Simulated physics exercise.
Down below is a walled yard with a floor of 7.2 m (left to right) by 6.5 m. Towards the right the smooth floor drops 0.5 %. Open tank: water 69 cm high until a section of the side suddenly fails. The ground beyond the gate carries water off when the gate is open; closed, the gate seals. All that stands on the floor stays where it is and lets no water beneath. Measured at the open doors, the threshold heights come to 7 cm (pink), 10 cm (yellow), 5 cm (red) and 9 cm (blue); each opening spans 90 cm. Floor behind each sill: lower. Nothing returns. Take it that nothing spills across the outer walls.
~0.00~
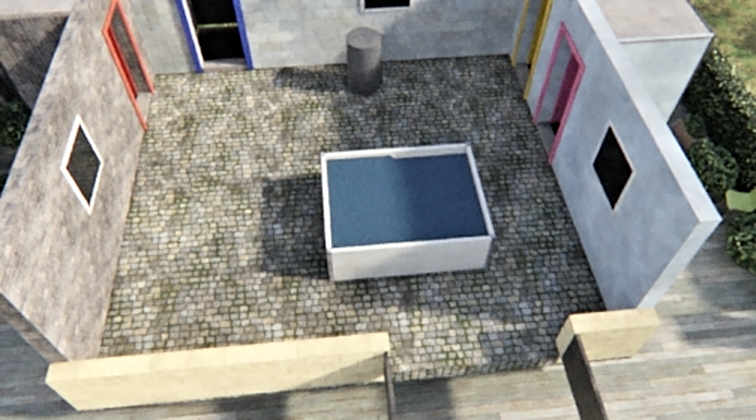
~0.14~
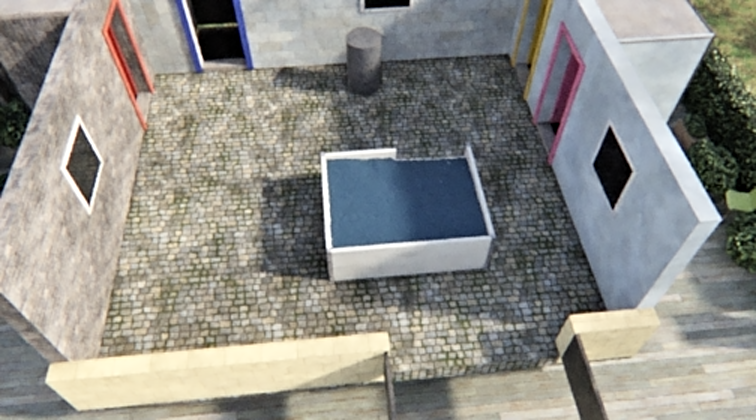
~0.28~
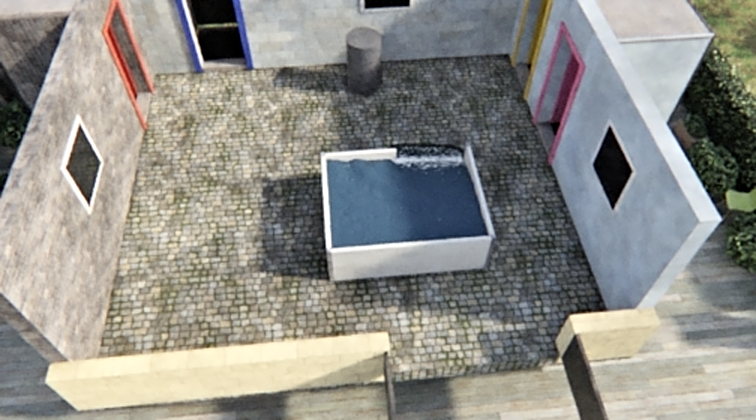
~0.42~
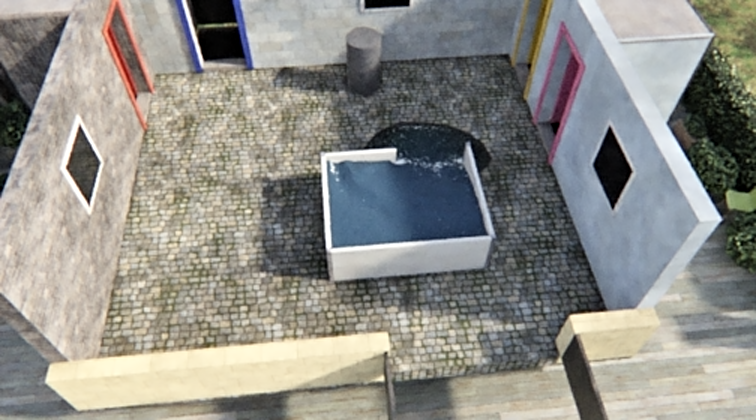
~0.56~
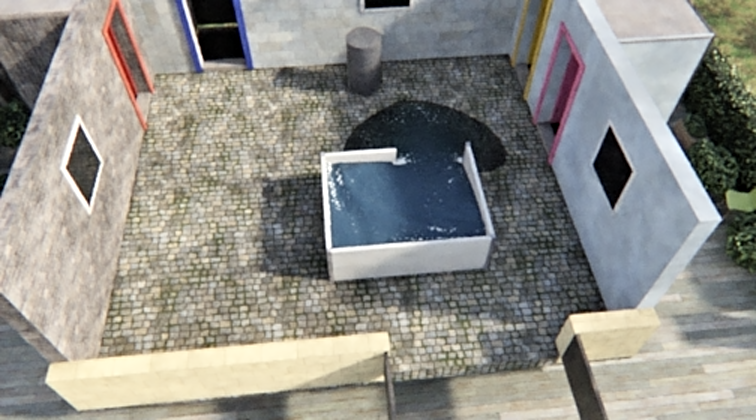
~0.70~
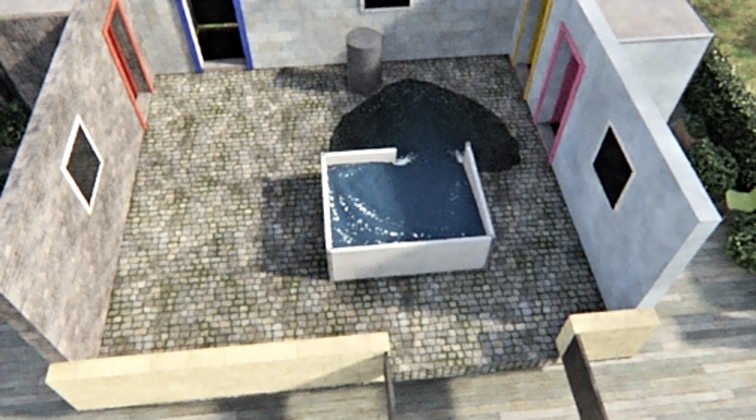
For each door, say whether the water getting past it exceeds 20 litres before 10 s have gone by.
By that time: The pink door exceeds 20 litres; the yellow door exceeds 20 litres; the red door exceeds 20 litres; the blue door stays at or below 20 litres.
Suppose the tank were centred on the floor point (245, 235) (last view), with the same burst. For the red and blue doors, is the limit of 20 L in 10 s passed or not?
Red gets more than that, blue gets more than that.
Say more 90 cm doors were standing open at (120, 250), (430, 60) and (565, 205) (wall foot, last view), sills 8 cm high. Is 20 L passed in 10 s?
So, in the order given, it's shy of the mark, then beyond the mark, then shy of the mark.
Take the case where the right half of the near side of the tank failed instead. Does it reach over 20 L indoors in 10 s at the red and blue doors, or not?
Red: Within the limit; blue: Within the limit.
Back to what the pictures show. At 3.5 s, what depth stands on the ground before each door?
Depths: Pink door 10 cm, yellow door 23 cm, red door 4 cm, blue door 9 cm.
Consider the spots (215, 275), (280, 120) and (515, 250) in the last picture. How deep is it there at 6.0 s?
Reading - approx. 0 / 3 / 4 cm.
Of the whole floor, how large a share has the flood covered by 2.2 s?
Close to 30 in a hundred parts are wet.
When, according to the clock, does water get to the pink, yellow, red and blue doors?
So pink at 1.2 s, yellow at 1.3 s, red at 3.4 s, and blue at 2.2 s.
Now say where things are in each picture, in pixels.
The first picture shows the open tank at (403, 197) is whole and still, 69 cm deep.
In the second picture, water pours out on the open tank's far side and has run 0.7 m, to a hidden place; typically 9 cm deep outside, 69 cm at the open tank's back.
In the third picture, water pours out on the open tank's far side and has run 0.9 m, to a hidden place; typically 12 cm deep outside, 69 cm at the open tank's back.
In the fourth picture, the front is at (403, 126), 1.4 m from the gap on the open tank's far side; 2.2 m2 of floor is under water; 68 cm left at the back of the open tank.
In the fifth picture, water pours out on the open tank's far side and has run 2.0 m, to (402, 104); typically 6 cm deep outside, 63 cm at the open tank's back.
In the sixth picture, the front is at (413, 83), 2.6 m from the gap on the open tank's far side; 5.6 m2 of floor is under water; 57 cm left at the back of the open tank.
After 1.4 s water covers 25 % of the floor and is deepest (40 cm) near (439, 174); pink door 3 cm at the sill, 0 L in, yellow door 4 cm at the sill, 0 L in, red door not reached, blue door not reached.
After 2.2 s water covers 30 % of the floor and is deepest (44 cm) near (483, 59); pink door 6 cm at the sill, 3 L in, yellow door 25 cm at the sill, 14 L in, red door not reached, blue door not reached.
After 3.5 s water covers 40 % of the floor and is deepest (25 cm) near (397, 64); pink door 10 cm at the sill, 6 L in, yellow door 23 cm at the sill, 108 L in, red door 4 cm at the sill, 0 L in, blue door 9 cm at the sill, 0 L in.
After 6.0 s water covers 65 % of the floor and is deepest (20 cm) near (500, 58); pink door 10 cm at the sill, 25 L in, yellow door 19 cm at the sill, 198 L in, red door 12 cm at the sill, 71 L in, blue door 5 cm at the sill, 0 L in.
After 10.0 s water covers 95 % of the floor and is deepest (11 cm) near (610, 323); pink door 9 cm at the sill, 36 L in, yellow door 10 cm at the sill, 244 L in, red door 8 cm at the sill, 111 L in, blue door 7 cm at the sill, 0 L in.
